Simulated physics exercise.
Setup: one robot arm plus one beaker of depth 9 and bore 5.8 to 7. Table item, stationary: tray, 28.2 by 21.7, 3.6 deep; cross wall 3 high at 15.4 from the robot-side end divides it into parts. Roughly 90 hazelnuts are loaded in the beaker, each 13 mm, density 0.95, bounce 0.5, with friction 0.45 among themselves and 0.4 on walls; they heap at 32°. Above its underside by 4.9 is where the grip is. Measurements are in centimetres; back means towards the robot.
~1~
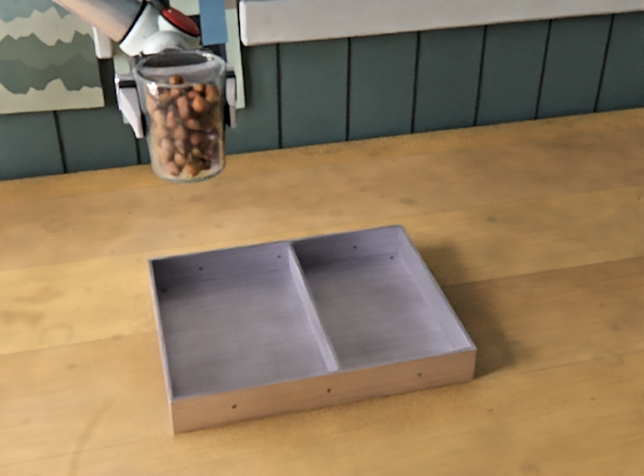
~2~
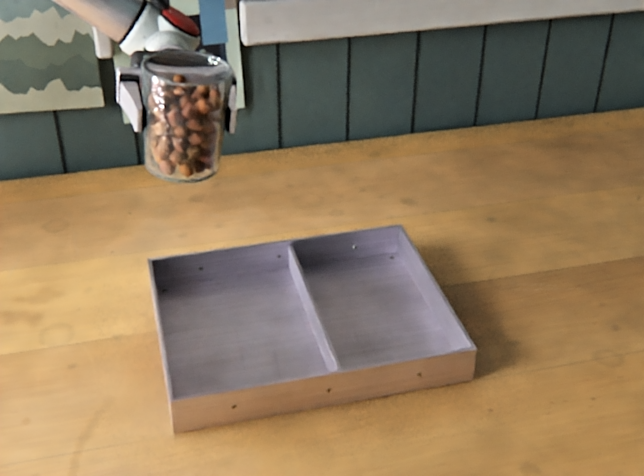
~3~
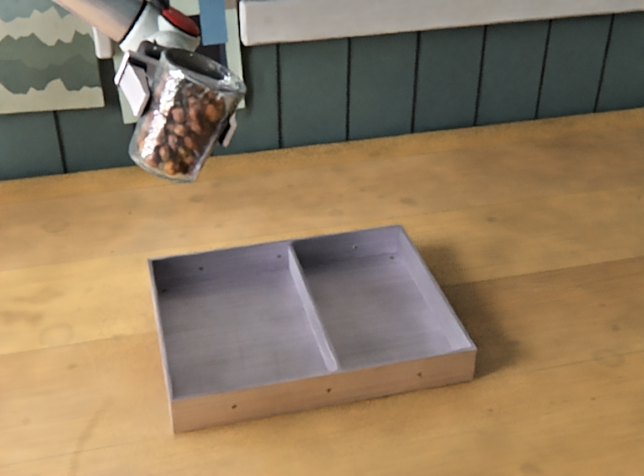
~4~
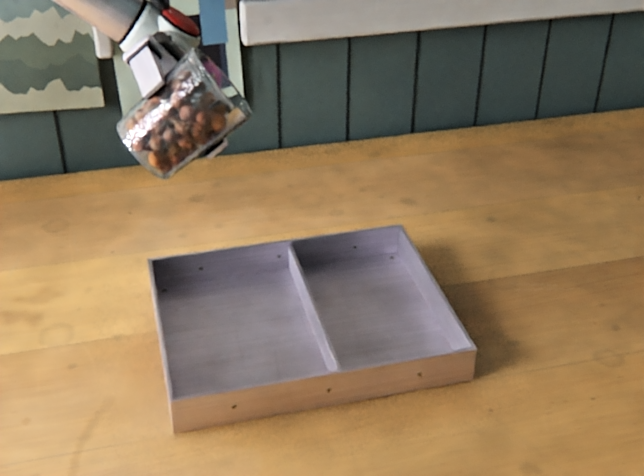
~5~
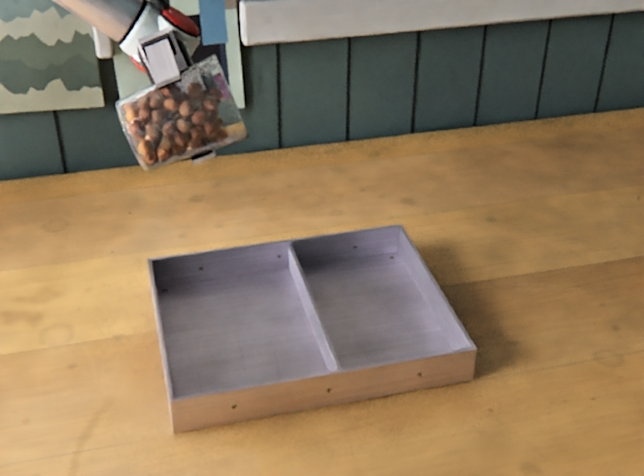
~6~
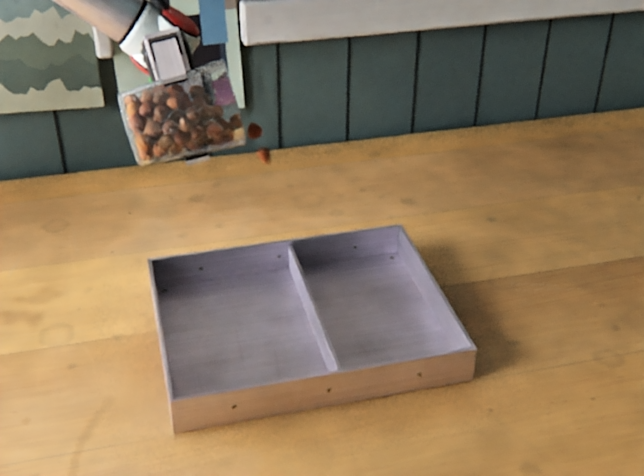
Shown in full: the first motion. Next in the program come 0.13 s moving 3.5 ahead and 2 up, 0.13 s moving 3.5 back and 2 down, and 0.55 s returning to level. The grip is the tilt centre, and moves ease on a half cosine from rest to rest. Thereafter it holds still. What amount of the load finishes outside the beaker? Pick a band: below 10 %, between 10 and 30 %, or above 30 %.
The share falls above 30 %.
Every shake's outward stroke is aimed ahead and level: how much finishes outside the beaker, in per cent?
Roughly 45 percent of it.
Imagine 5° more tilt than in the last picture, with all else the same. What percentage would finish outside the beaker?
In that case roughly 60 per cent.
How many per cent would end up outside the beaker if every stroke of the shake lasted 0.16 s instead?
About 35 per cent in that case.
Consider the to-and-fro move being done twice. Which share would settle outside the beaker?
In that case it would be roughly 65 per cent.
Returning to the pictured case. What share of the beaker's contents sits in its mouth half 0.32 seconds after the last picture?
Mouth half: Close to 65 per cent.
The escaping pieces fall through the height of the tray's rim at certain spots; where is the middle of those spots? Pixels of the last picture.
Near (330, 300).
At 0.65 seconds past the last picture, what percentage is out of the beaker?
50 %.
Then, 0.32 s after the last picture, tilted 77° forward, highest piece 26 above the table; 49 in the beaker, 3 in the far-side part, 1 in the robot-side part, 38 in flight or on a rim.
Then, 0.65 s after the last picture, tilted 16° forward, highest piece 28 above the table; 46 in the beaker, 26 in the far-side part, 19 in the robot-side part.
Then, 1.01 s after the last picture, level, highest piece 27 above the table; 46 in the beaker, 26 in the far-side part, 19 in the robot-side part.
Then, 2.06 s after the last picture, level, highest piece 27 above the table; 46 in the beaker, 26 in the far-side part, 19 in the robot-side part.
Final count, 46 in the beaker, 26 in the far-side part, 19 in the robot-side part. That is 49 % outside the beaker.
